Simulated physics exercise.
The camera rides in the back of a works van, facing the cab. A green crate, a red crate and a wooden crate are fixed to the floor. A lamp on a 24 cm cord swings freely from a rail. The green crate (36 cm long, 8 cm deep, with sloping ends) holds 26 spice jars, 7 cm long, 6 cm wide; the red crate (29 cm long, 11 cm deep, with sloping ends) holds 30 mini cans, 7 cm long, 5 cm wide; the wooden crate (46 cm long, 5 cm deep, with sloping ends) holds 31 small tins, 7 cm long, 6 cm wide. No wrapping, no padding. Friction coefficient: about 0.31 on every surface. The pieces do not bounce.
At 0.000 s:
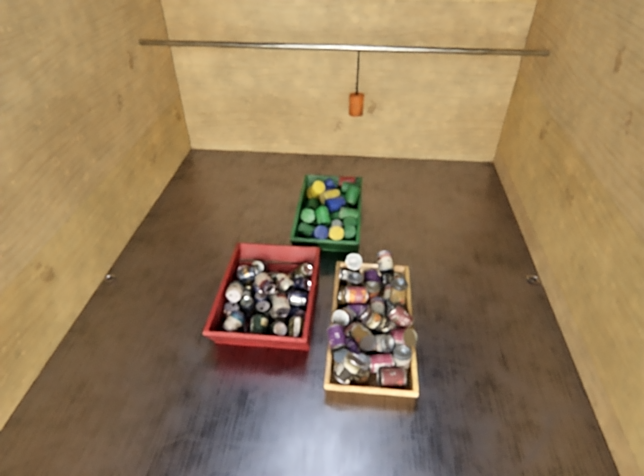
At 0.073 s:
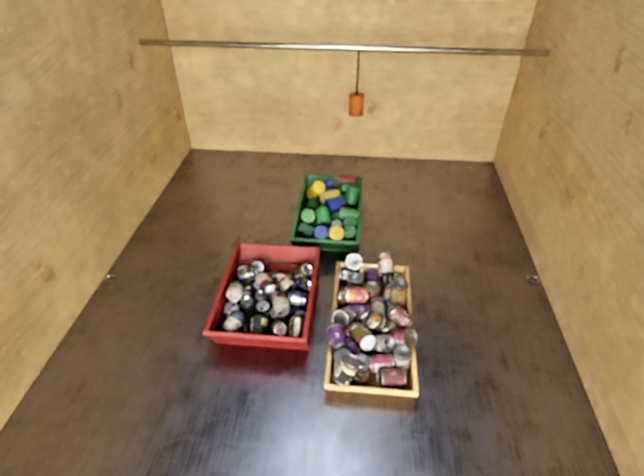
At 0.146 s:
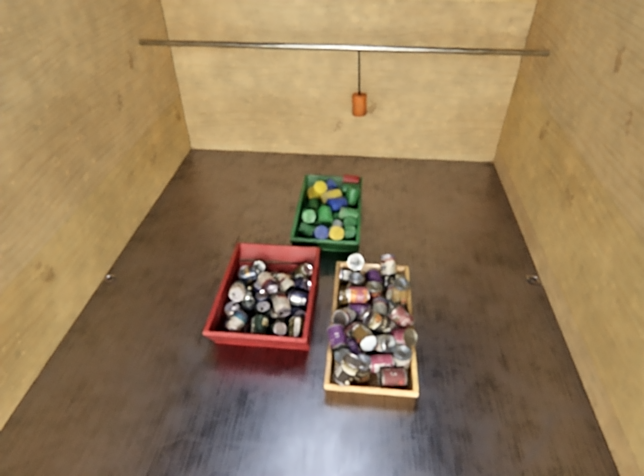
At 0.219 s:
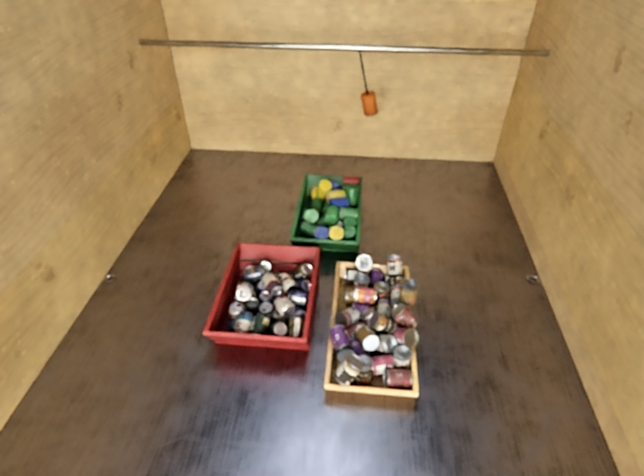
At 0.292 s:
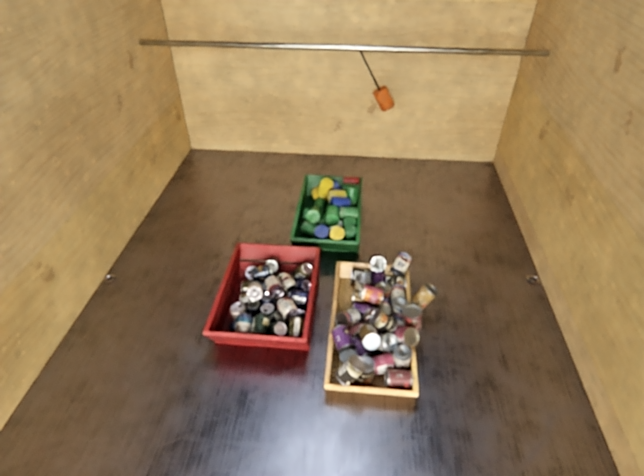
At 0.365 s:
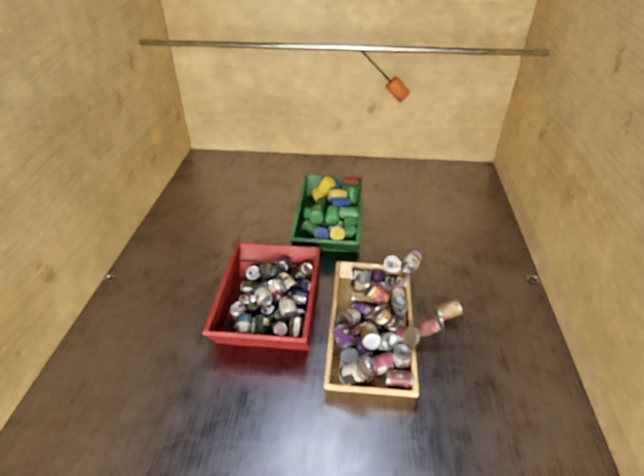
At first, a small orange lamp hangs straight down from a rail above red, green and wooden crates filled with small containers. The lamp then swings steadily out to the right, while the contents shift rightward and a few tins tumble over the wooden crate's right side, the crates staying put.
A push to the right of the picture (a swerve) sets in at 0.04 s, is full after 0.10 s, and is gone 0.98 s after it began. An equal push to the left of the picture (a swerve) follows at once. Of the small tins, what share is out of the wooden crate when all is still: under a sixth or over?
The wooden crate loses more than one in six of its small tins.
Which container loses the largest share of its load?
It is the wooden crate.
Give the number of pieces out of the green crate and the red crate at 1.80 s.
Out by then, roughly: Green crate 1, red crate 0.
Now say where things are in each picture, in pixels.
In the first picture (places track the rim corner closest to us here), wooden crate (416, 392); red crate (304, 338); lamp cord 0° off upright; all still inside.
The second picture shows wooden crate (416, 392); lamp cord 0° off upright.
The third picture shows wooden crate (416, 392); lamp cord 3° off upright.
The fourth picture shows wooden crate (416, 392); lamp cord 14° off upright.
The fifth picture shows wooden crate (416, 392); lamp cord 30° off upright; 1 out, the lowest tin at (424, 296).
The sixth picture shows wooden crate (416, 392); red crate (304, 338); lamp cord 47° off upright; 3 out, the lowest tin at (449, 310).
After 0.72 s, the green crate has all 26, the red crate has all 30 and the wooden crate is down by 8 of 31.
After 1.17 s, the green crate has all 26, the red crate has all 30 and the wooden crate is down by 8 of 31.
After 1.80 s, the green crate is down by 1 of 26, the red crate has all 30 and the wooden crate is down by 9 of 31.
Outcome (at 2.60 s), the green crate is down by 1 of 26, the red crate has all 30 and the wooden crate is down by 9 of 31. Asked share, 9 of 31, 29 per cent.
